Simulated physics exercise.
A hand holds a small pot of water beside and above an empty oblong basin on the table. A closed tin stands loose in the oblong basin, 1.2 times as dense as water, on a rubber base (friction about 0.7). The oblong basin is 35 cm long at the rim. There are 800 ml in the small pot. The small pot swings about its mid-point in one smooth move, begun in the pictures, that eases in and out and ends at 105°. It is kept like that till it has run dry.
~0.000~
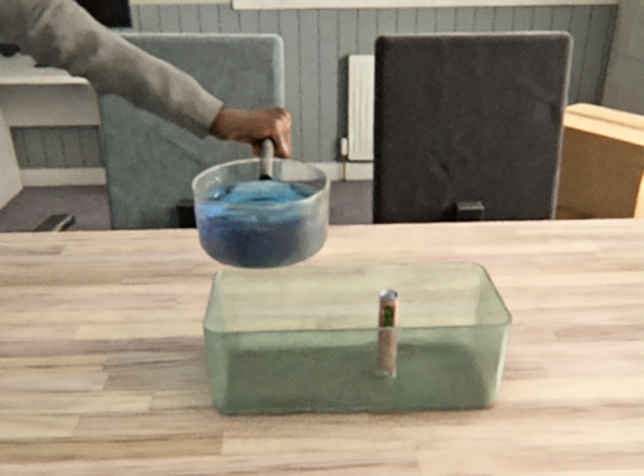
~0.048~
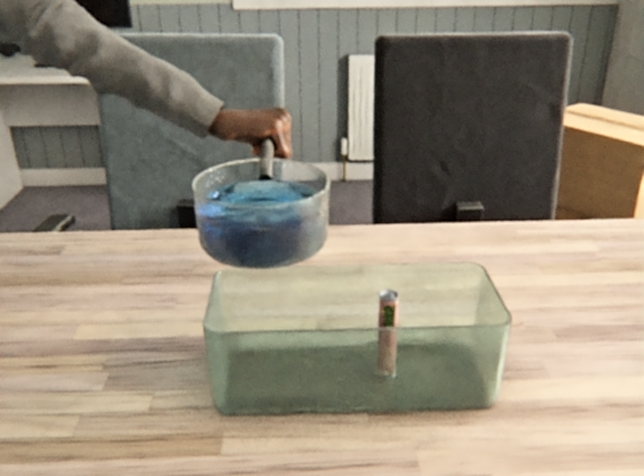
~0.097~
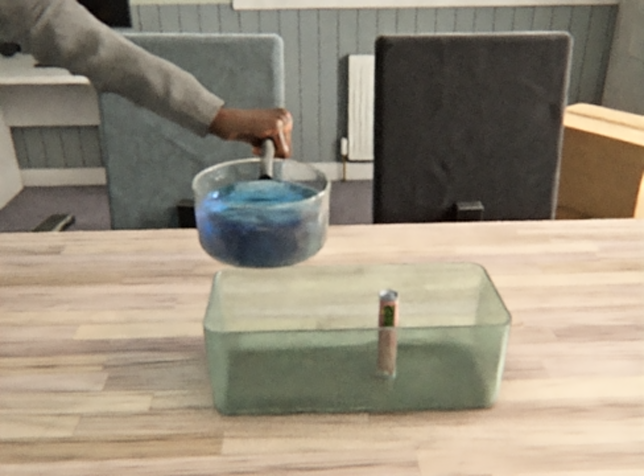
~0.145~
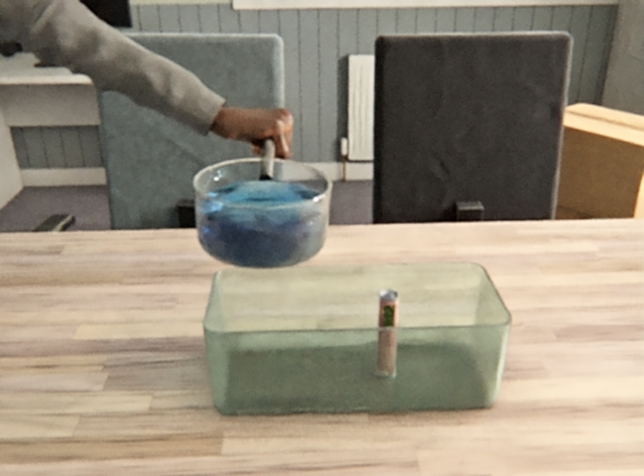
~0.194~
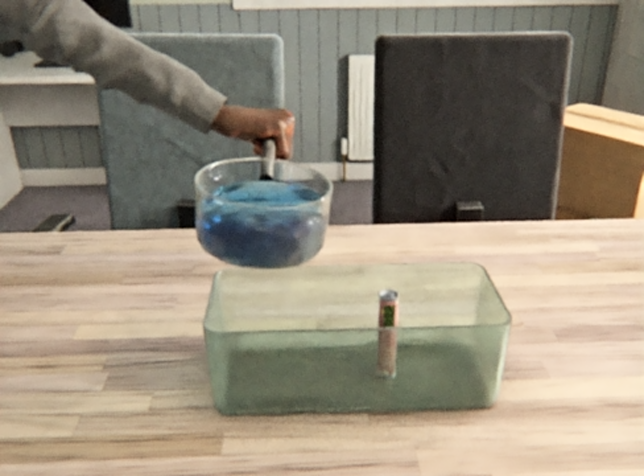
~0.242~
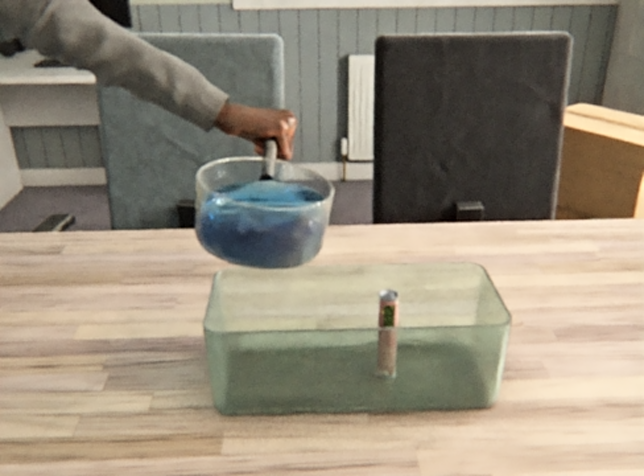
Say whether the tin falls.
The tin goes over.
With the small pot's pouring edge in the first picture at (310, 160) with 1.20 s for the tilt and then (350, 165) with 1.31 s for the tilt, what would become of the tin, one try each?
First it remains upright; then it stays up.
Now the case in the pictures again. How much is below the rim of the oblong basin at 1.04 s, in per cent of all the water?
Some 78 per cent.
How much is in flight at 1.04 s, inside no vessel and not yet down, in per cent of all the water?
Near 8 in a hundred.
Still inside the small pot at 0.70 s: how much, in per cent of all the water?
Some 68 per cent.
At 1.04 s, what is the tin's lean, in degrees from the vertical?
It is at some 30°.
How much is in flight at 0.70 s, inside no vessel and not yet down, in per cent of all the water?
Some 24 per cent.
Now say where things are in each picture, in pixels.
Tilt 0°; pouring edge (328, 181); surface from (199, 202) to (326, 199); the oblong basin's rim runs from (210, 300) to (497, 292); the tin's top is at (389, 298), in the first frame.
Tilt 0°; pouring edge (329, 182); surface from (199, 202) to (326, 200), in the second frame.
Tilt 1°; pouring edge (329, 183); surface from (200, 202) to (326, 200), in the third frame.
Tilt 3°; pouring edge (330, 185); surface from (199, 202) to (326, 201), in the fourth frame.
Tilt 6°; pouring edge (331, 188); surface from (200, 202) to (326, 201), in the fifth frame.
Tilt 9°; pouring edge (332, 191); surface from (200, 202) to (328, 201), in the sixth frame.
By 0.70 s the tilt is 61° and 68 per cent is still to pour; the tin stands where it began.
By 1.04 s the tilt is 96° and 14 per cent is still to pour; the tin leans 28°.
By 1.40 s the tilt is 105° and 1 per cent is still to pour; the tin lies on its side.
By 1.78 s the tilt is 105° and 0 per cent is still to pour; the tin lies on its side.
At rest the tin lies on its side.
